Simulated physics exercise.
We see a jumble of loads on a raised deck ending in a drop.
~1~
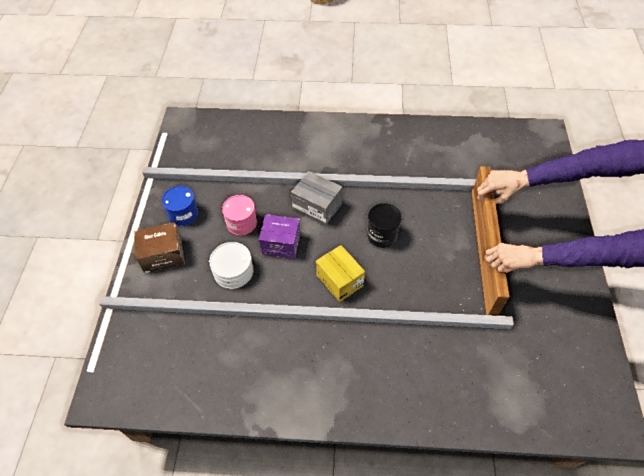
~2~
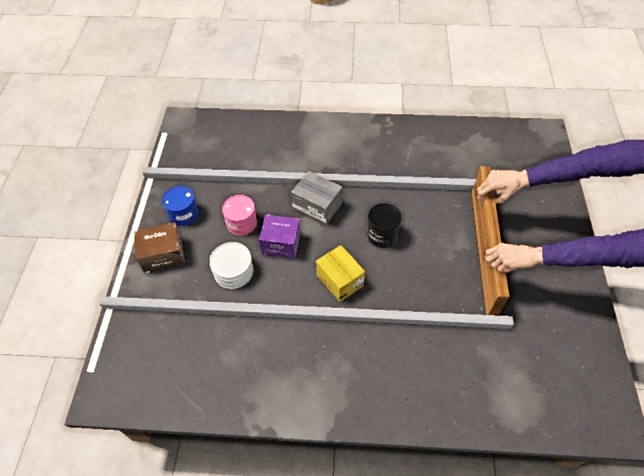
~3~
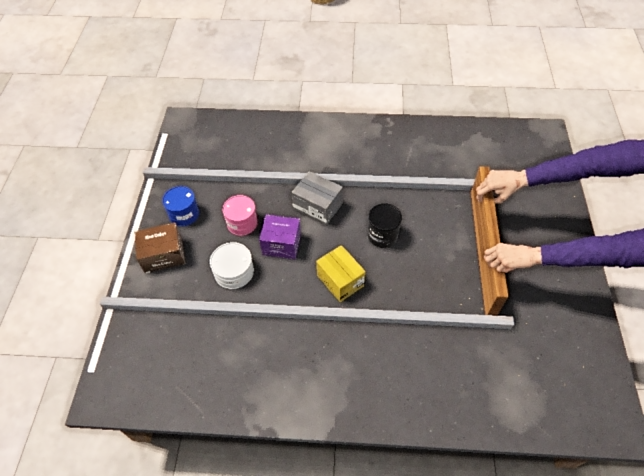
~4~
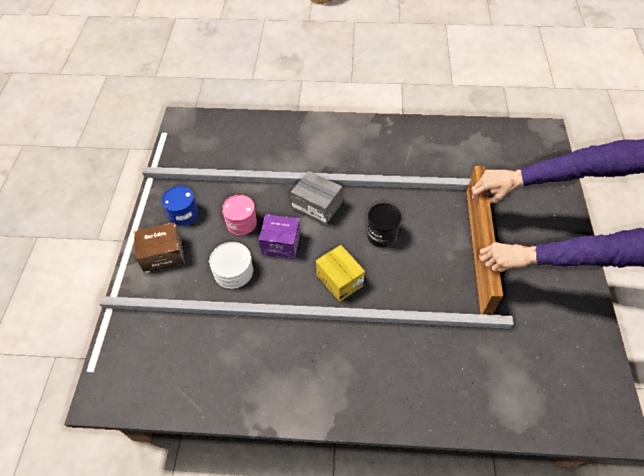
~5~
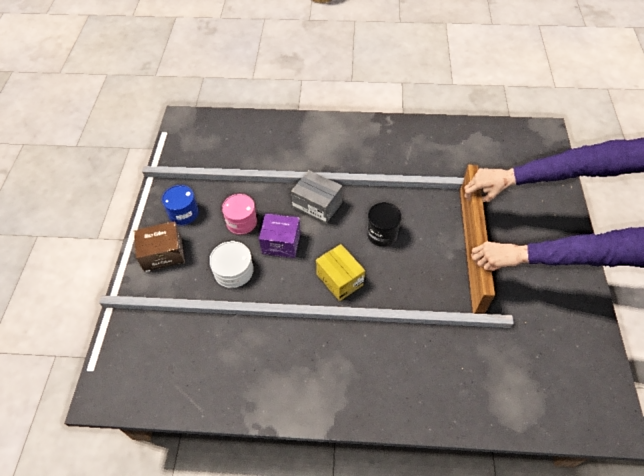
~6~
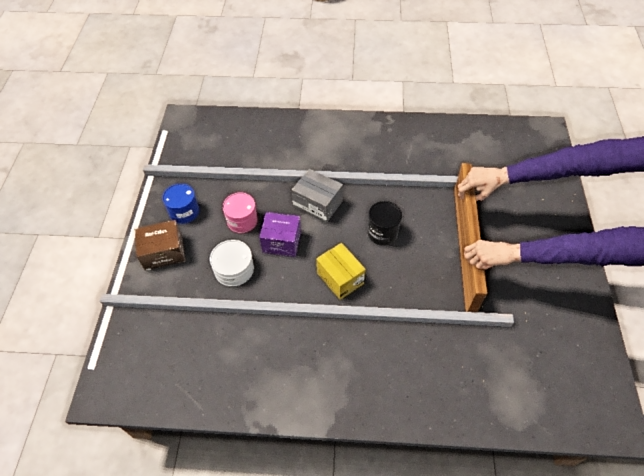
The clip shows boxes and round containers in various colours scattered between two rails on a dark raised surface. Two purple-sleeved arms hold a wooden plank at the right, still at first, then slide it slightly left without touching the items.
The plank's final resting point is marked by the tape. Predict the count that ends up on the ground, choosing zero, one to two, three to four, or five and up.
It will most likely knock five or more off.
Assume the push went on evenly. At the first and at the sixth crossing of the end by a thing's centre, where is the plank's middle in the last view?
Earlier crossing: About (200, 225); later crossing: About (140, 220).
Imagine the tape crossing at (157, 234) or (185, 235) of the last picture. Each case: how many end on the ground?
Down on the ground: 5 and 2.
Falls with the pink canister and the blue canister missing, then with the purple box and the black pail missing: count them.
6 for the first case, 6 for the second.
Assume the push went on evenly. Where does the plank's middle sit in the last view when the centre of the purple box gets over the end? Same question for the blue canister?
When the purple box crosses, the middle is near (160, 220); when the blue canister crosses, near (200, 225).
Early on, none off yet; brown box at rest near (160, 245); blue canister at rest near (181, 204); pink canister at rest near (241, 213).
A while later, none off yet; brown box at rest near (160, 245); blue canister at rest near (181, 204); pink canister travelled a little near (233, 209).
Further along, none off yet; brown box travelled about its own width near (114, 247); blue canister travelled well along near (127, 199); pink canister travelled well along near (154, 206).
Finally, the number that fall off is five or more; lost, black pail, yellow parcel, grey parcel, purple box, white canister, pink canister, blue canister and brown box.
